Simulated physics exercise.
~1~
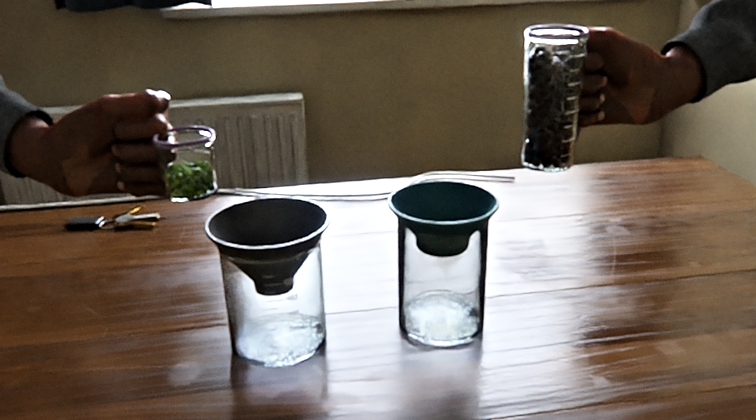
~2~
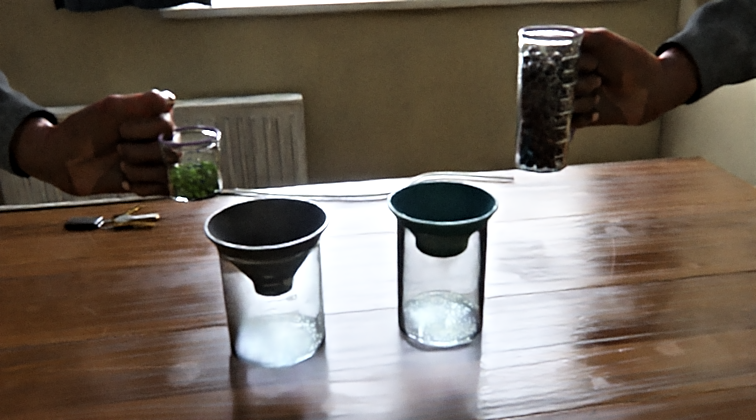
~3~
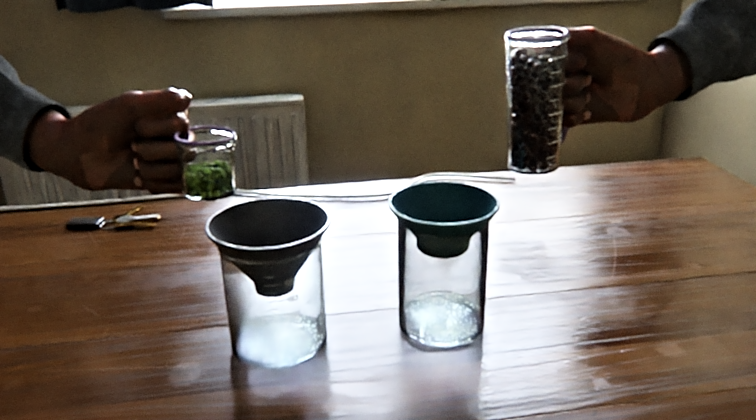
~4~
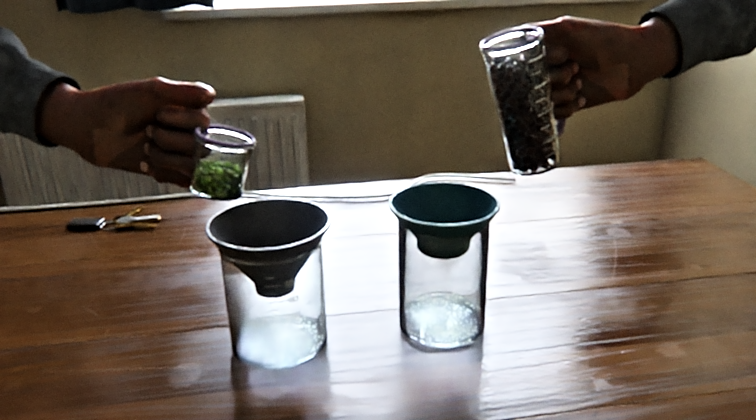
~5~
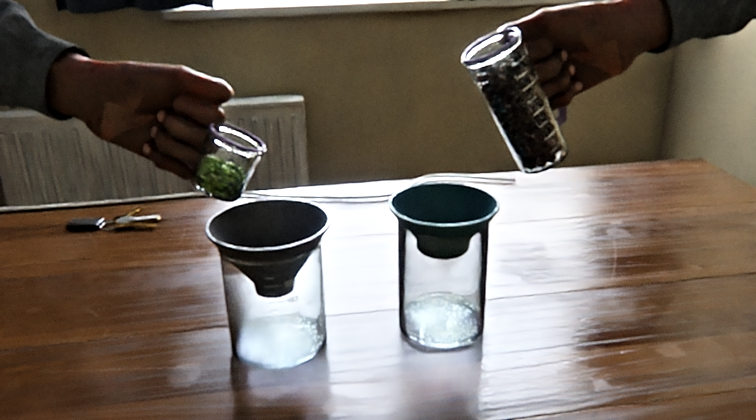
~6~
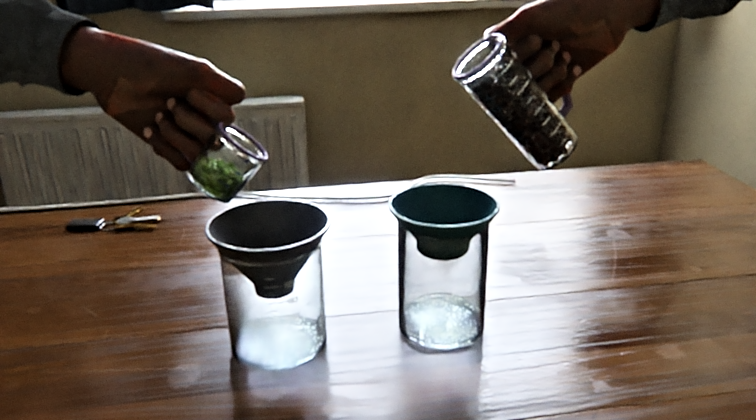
Two hands hold clear cups upright above a wooden table, a small one of green pieces at left and a taller one of dark pieces at right. The hands shift inward toward two funnels standing in clear jars, then gradually tilt the cups toward each other, the contents still inside.
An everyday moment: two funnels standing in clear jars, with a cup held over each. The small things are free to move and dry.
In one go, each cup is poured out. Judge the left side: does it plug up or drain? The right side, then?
My prediction: Left: Works fine, right: Works fine.
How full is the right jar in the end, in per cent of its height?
That works out to roughly 30 per cent.
Then, 0.53 s past the last view, left, all still in the cup; right, all still in the cup.
Then, 0.99 s past the last view, left, about two thirds still in the cup, about a quarter in or over the funnel, a small part down in the jar; right, most still in the cup, about a quarter in or over the funnel, a small part down in the jar.
Then, 1.39 s past the last view, left, a stray few in or over the funnel, nearly all down in the jar; right, a stray few still in the cup, about a quarter in or over the funnel, about two thirds down in the jar.
Finally, left, all down in the jar; right, all down in the jar.
